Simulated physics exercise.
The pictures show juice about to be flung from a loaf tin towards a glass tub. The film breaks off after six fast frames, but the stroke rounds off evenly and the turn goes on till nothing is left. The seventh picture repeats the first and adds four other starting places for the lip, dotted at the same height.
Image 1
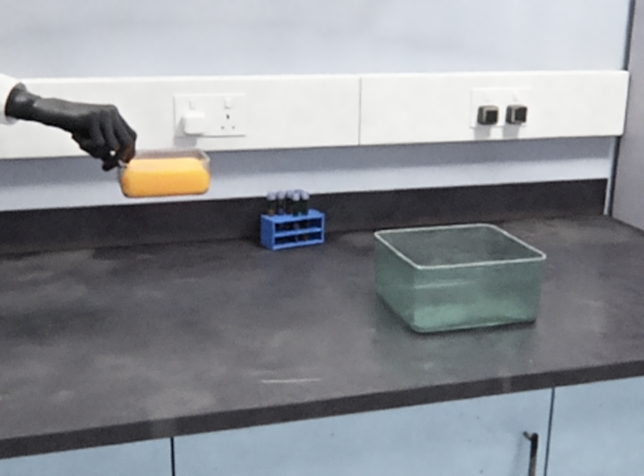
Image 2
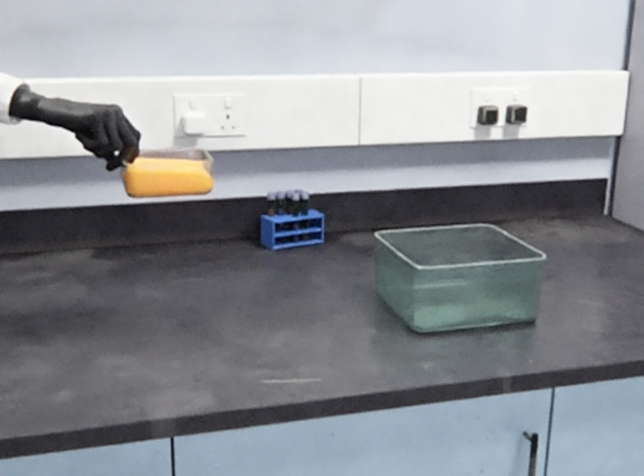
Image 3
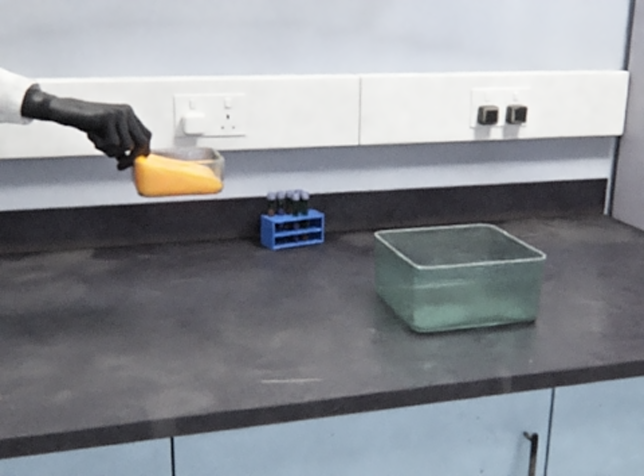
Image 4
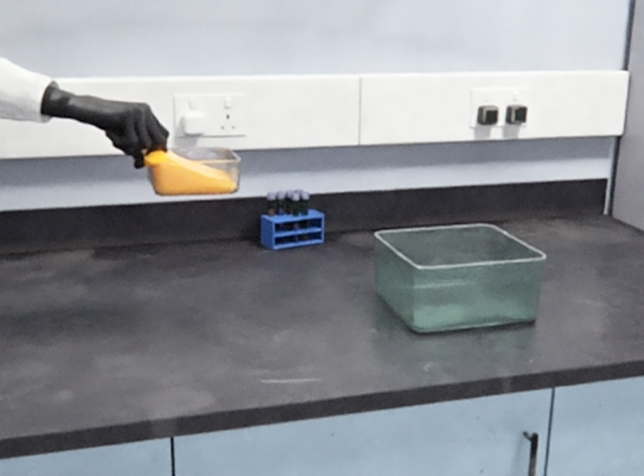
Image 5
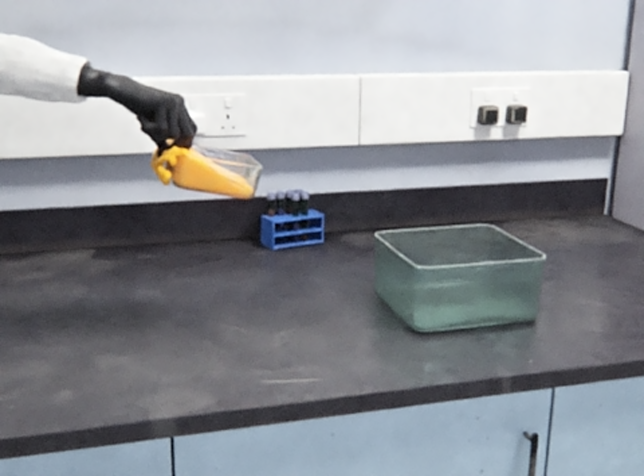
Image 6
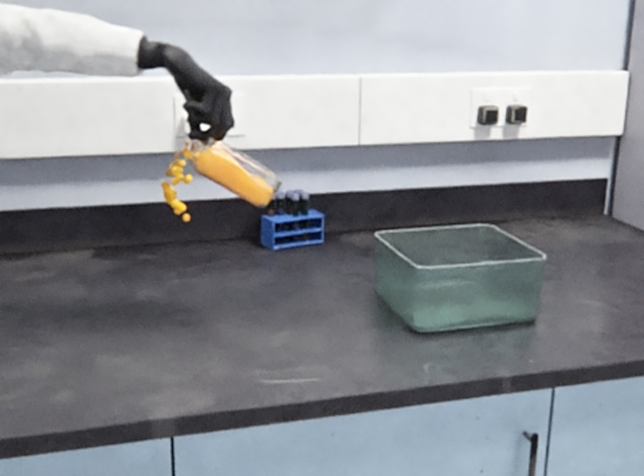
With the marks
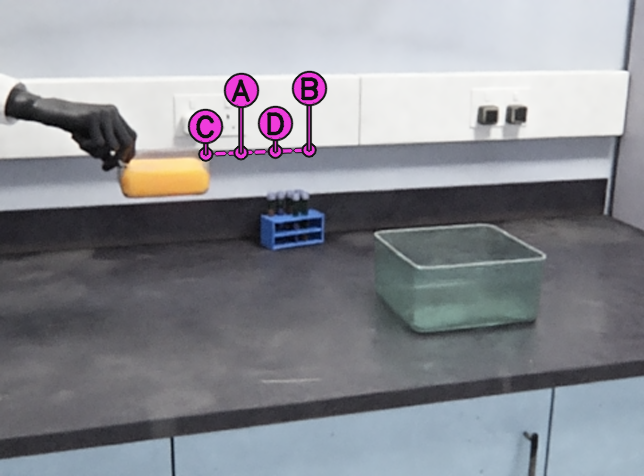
A black-gloved hand held a clear container of orange juice above a dark counter, moved it right towards a glass tub and tilted it, while juice slopped over the left end in drops.
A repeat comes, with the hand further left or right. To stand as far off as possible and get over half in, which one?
Use dot A.
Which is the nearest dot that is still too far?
That would be C.
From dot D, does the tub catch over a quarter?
Yes, it does.
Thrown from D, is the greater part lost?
No, not at all.
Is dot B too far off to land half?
No, not at all.
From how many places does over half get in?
Three of the four.
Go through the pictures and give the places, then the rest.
Upright, lip at (203, 154); tub from (411, 331) to (536, 318); nothing has left yet.
Upright, lip at (206, 154); nothing has left yet.
Upright, lip at (217, 153); juice is over the rim, down to (137, 156).
Upright, lip at (233, 153); juice is over the rim, down to (145, 160).
Tipped about 12°, lip at (254, 160); juice is over the rim, down to (163, 179).
Tipped about 33°, lip at (274, 174); juice is over the rim, down to (184, 215).
On the marked copy, A at (241, 152); B at (309, 150); C at (205, 154); D at (275, 151).
If A is chosen, about 63 % lands in the tub, 27 % falls short and 10 % goes beside or beyond.
If B is chosen, about 84 % lands in the tub, 12 % falls short and 4 % goes beside or beyond.
If C is chosen, about 16 % lands in the tub, 77 % falls short and 6 % goes beside or beyond.
If D is chosen, about 70 % lands in the tub, 16 % falls short and 15 % goes beside or beyond.
